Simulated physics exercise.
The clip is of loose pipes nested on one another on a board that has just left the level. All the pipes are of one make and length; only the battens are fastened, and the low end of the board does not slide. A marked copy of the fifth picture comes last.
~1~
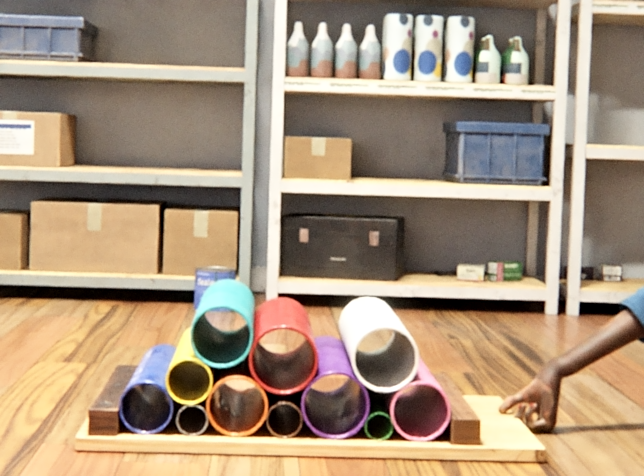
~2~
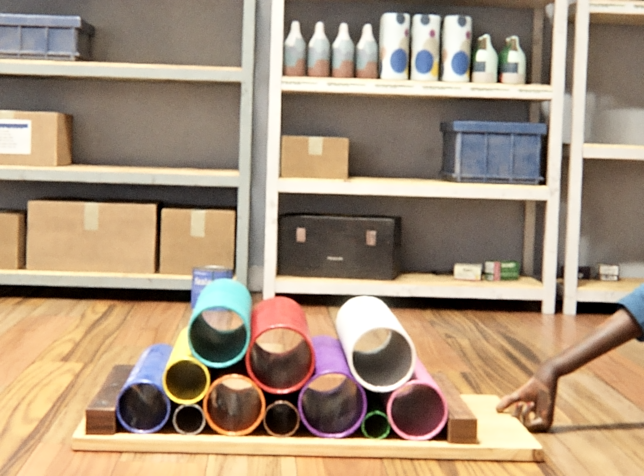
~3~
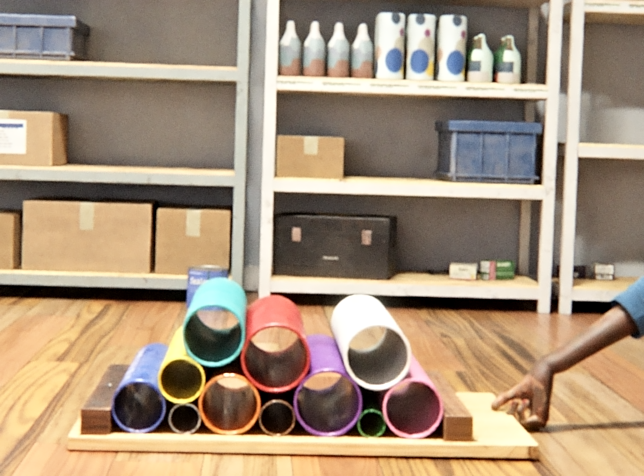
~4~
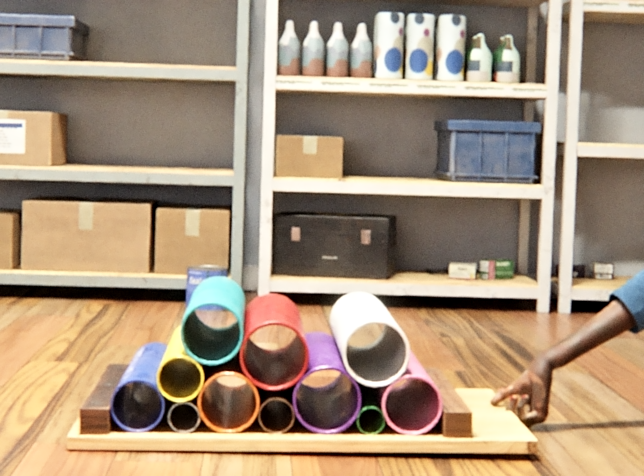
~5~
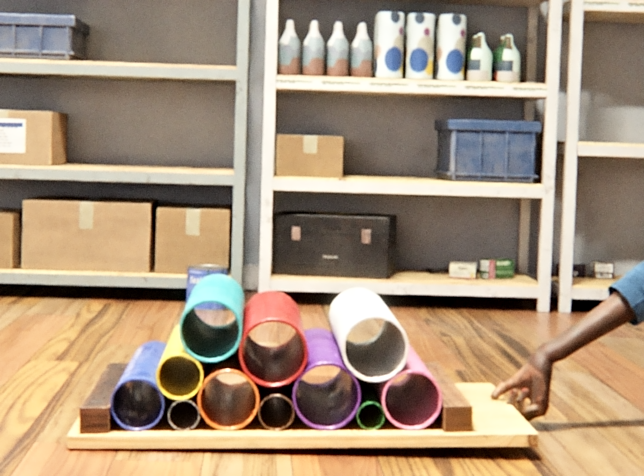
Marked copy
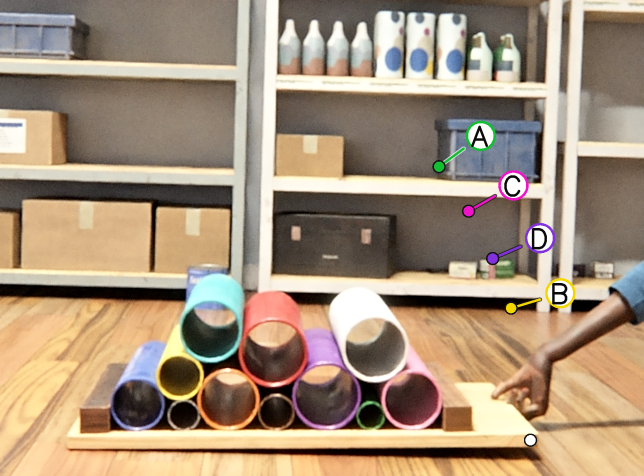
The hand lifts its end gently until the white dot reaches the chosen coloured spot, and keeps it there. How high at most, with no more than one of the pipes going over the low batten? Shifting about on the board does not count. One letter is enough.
Mark A is as high as it can go.
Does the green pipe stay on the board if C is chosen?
Yes, with C.
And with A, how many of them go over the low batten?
With A, one.
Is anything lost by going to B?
No, at B.
On the marked copy, A at (439, 166); B at (511, 308); C at (469, 211); D at (493, 258); the white dot at (530, 440).
Taking A. A third of the way, board at 20°.
Two thirds of the way, board at 38°.
When it is over, board at 38°, one over the low batten (turquoise).
As for the rest, B none over the low batten; C none over the low batten; D none over the low batten.
